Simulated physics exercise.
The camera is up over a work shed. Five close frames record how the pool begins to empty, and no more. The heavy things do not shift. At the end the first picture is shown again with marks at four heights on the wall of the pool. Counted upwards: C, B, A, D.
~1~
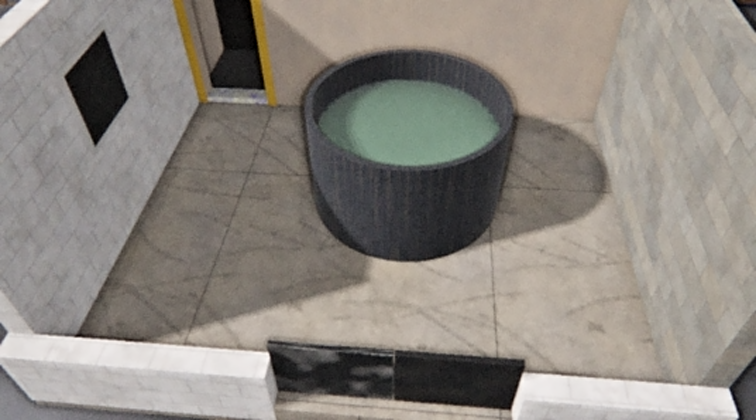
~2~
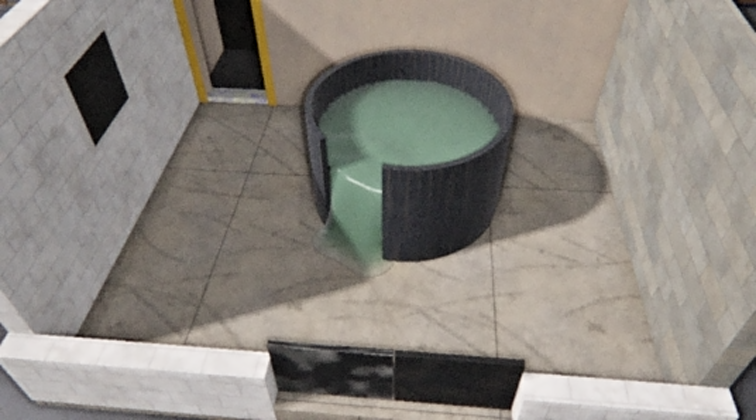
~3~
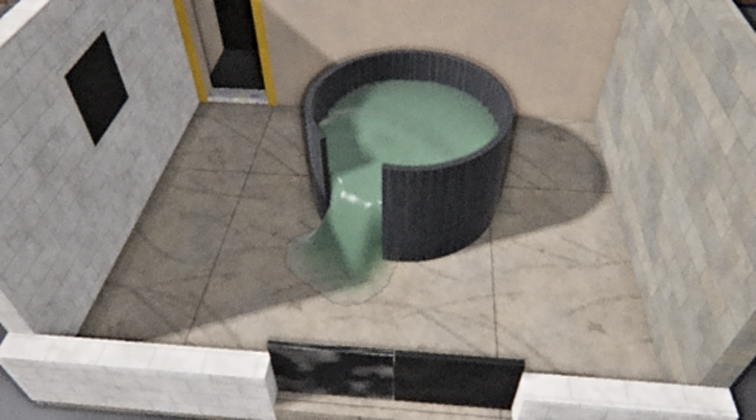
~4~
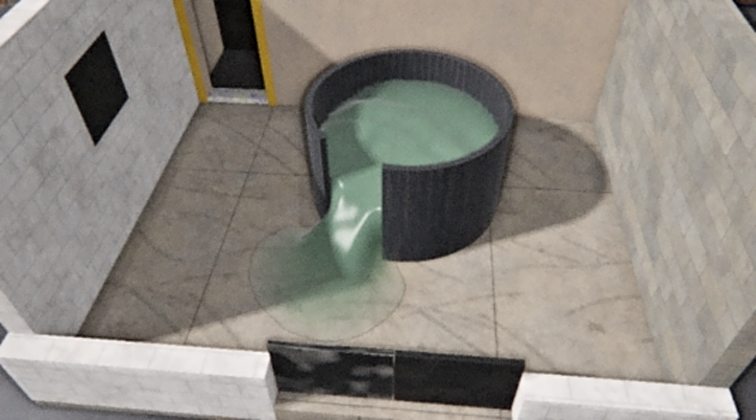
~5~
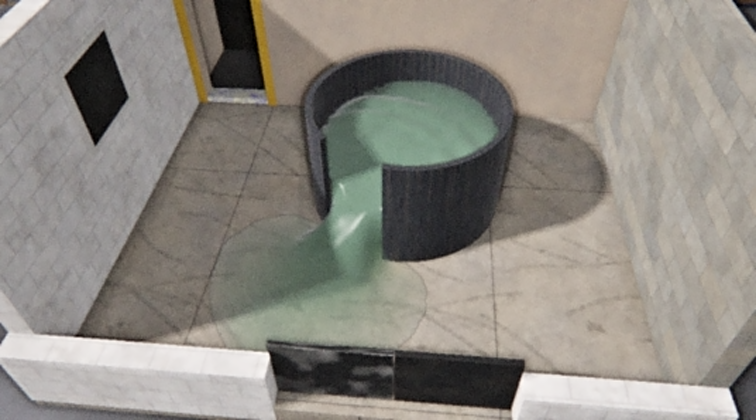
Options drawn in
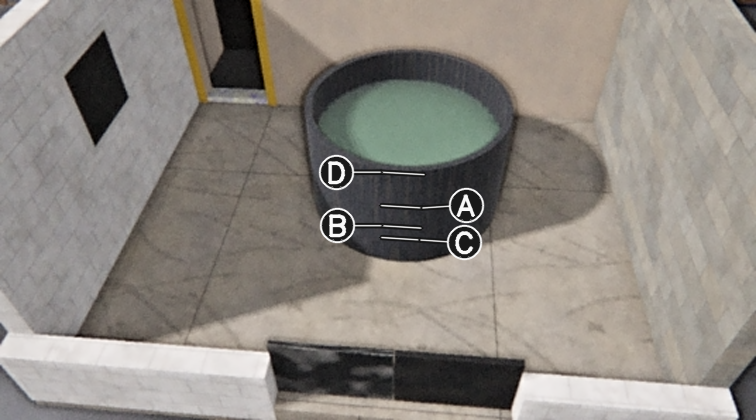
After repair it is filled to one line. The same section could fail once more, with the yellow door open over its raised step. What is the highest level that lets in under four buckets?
The answer is level C.
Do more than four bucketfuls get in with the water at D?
Yes, that goes wrong.
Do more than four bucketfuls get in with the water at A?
Yes, that goes wrong.
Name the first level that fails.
That is level B.
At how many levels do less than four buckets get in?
One.
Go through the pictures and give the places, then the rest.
Water in the pool at rest, its middle at (408, 130); foot of the yellow doorway at (238, 103); shut gate at (394, 359).
Water covers 1 % of the ground and shows as far out as (386, 262).
Water covers 3 % of the ground and shows as far out as (353, 297).
Water covers 8 % of the ground and shows as far out as (262, 290).
Water covers 15 % of the ground and shows as far out as (226, 292).
On the marked copy, A at (401, 206); B at (401, 226); C at (400, 238); D at (402, 173); from the bottom up C, B, A, D.
With A, dozens of bucketfuls pour in.
With B, about 10 bucketfuls get in.
With C, a bucket or two gets in.
With D, dozens of bucketfuls pour in.
